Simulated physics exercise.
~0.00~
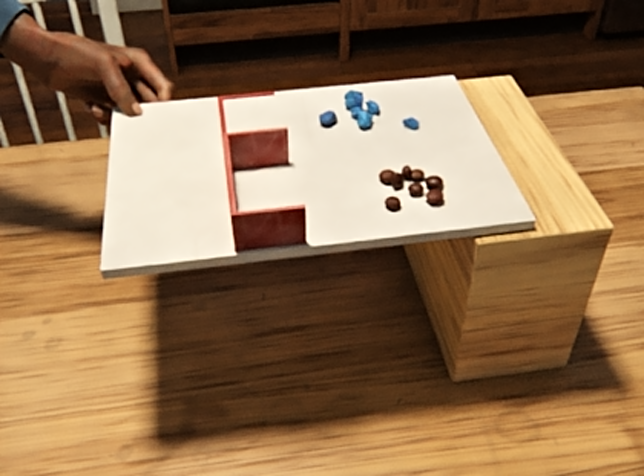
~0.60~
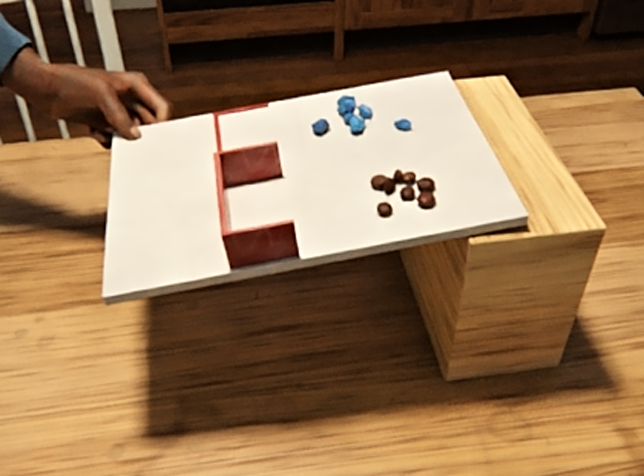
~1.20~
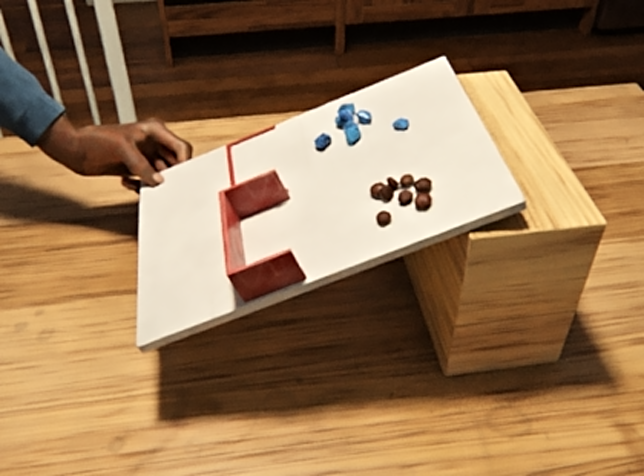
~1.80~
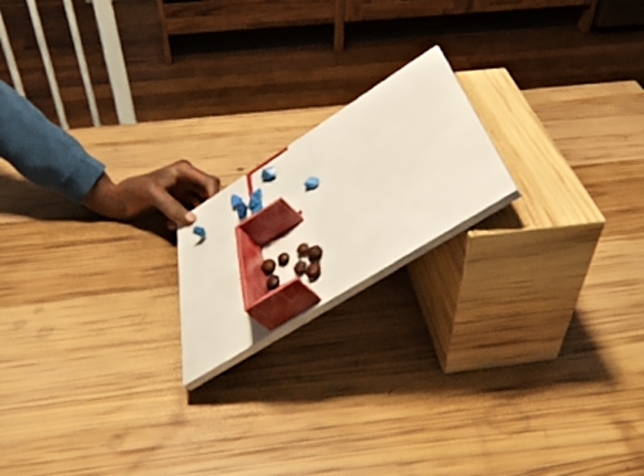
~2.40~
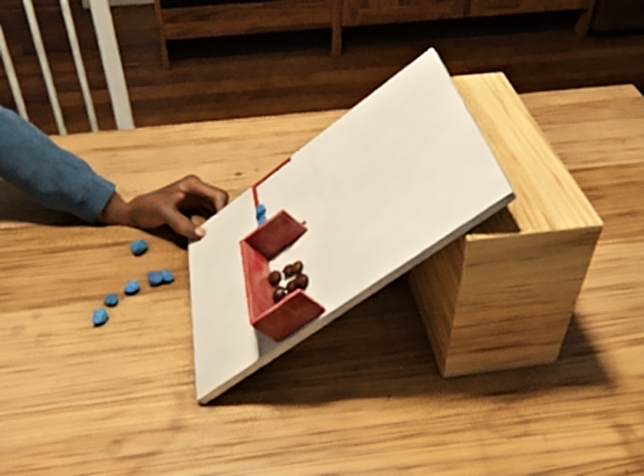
Hand lowering a white board's end, brown pieces sliding into a red barrier, most blue pieces passing theirs onto the table.
